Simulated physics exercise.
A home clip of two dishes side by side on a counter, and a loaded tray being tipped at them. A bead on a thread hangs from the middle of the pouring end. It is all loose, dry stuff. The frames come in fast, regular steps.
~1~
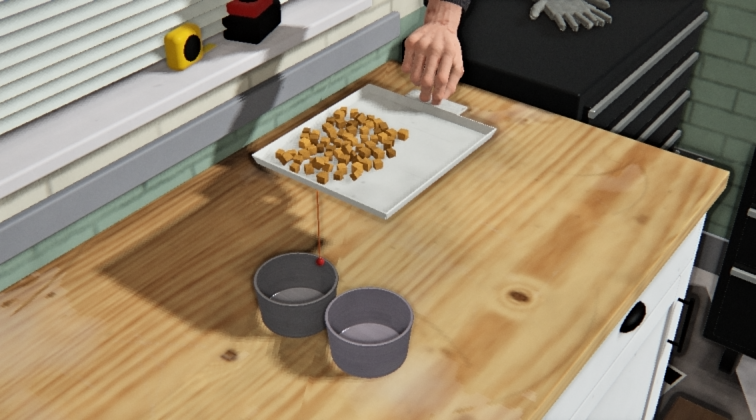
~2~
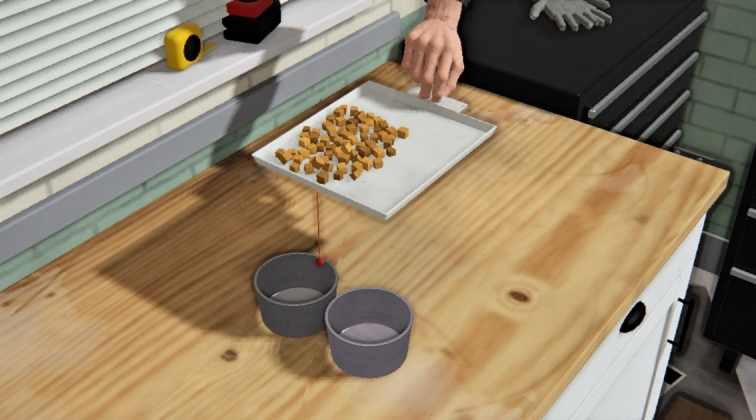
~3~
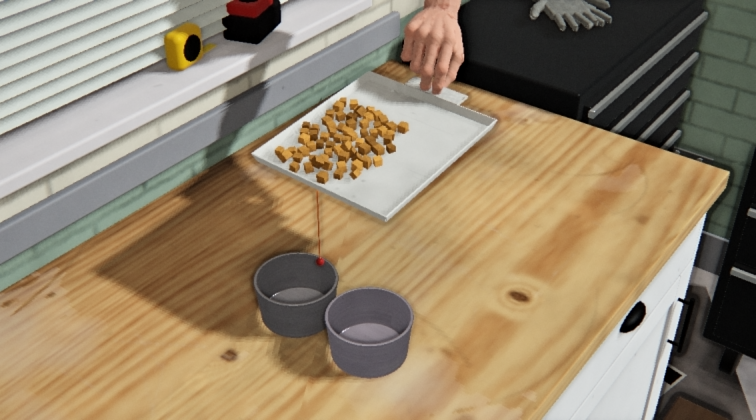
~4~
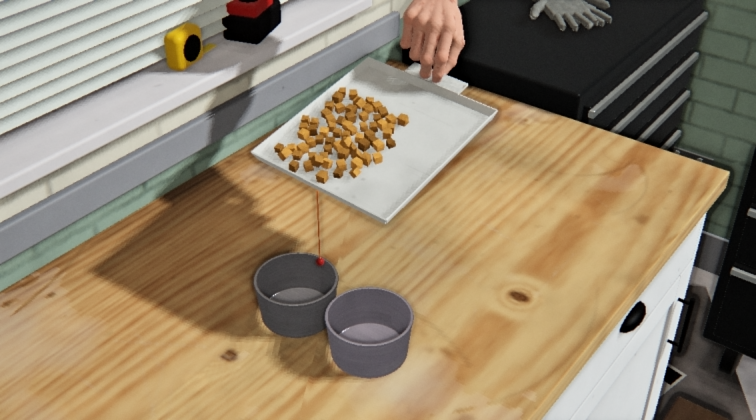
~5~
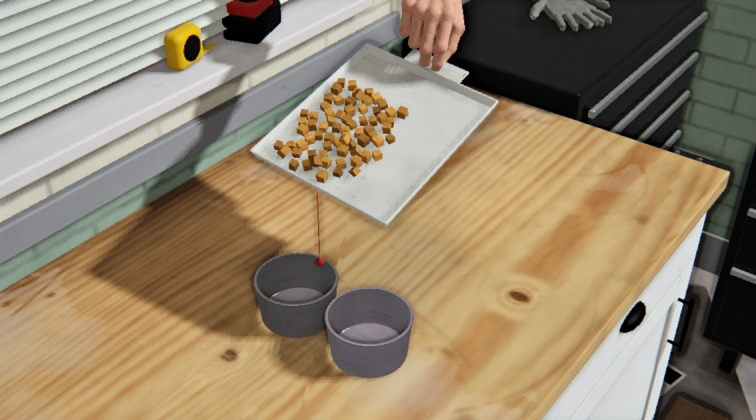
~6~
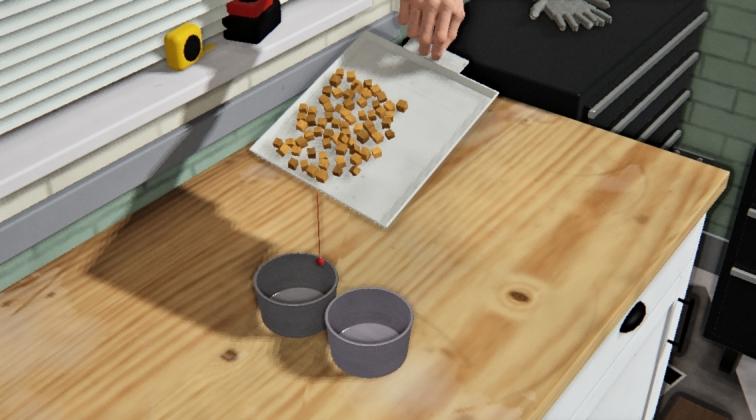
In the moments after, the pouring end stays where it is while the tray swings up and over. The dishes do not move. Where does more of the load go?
The right-hand one ends fuller.
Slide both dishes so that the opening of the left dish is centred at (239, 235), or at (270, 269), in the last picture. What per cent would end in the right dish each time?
Roughly 0 per cent, and 60 per cent.
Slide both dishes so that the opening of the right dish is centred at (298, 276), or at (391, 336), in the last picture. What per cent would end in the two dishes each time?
Roughly 10 per cent, and 70 per cent.
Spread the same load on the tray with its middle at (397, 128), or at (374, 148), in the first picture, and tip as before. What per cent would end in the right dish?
The first gives 80 %, the second 70 %.
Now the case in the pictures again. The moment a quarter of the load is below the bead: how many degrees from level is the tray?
Near 80 degrees.
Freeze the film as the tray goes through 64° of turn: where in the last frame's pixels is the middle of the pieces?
Roughly at (348, 190).
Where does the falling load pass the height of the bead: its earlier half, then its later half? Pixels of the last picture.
Early half (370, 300), late half (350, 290).
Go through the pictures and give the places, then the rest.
The first frame shows corners of the pouring end at (257, 155) and (386, 210), level; middle of the load at (347, 146), croutons; left dish at (270, 314); right dish at (343, 353); bead on its thread at (320, 262).
The second frame shows corners of the pouring end at (257, 154) and (386, 211), level; middle of the load at (347, 145).
The third frame shows corners of the pouring end at (257, 153) and (386, 213), tipped barely, lowest at the right corner; middle of the load at (347, 141).
The fourth frame shows corners of the pouring end at (256, 151) and (386, 216), tipped a little, lowest at the right corner; middle of the load at (346, 136).
The fifth frame shows corners of the pouring end at (255, 150) and (385, 219), tipped clearly, lowest at the right corner; middle of the load at (346, 131).
The sixth frame shows corners of the pouring end at (255, 148) and (385, 222), tipped clearly, lowest at the right corner; middle of the load at (345, 127), a small part on the move; left dish at (270, 314); right dish at (343, 353).
Soon, tray tipped steeply; most on the tray; a small part in the air.
A while on, tray tipped past a quarter turn; about two thirds in the right dish; a small part in the left dish; a small part outside both; about a quarter in the air.
Towards the end, tray tipped past a quarter turn; most in the right dish; a small part in the left dish; a small part outside both.
Finally, tray tipped past a quarter turn; most in the right dish; a small part in the left dish; a small part outside both.
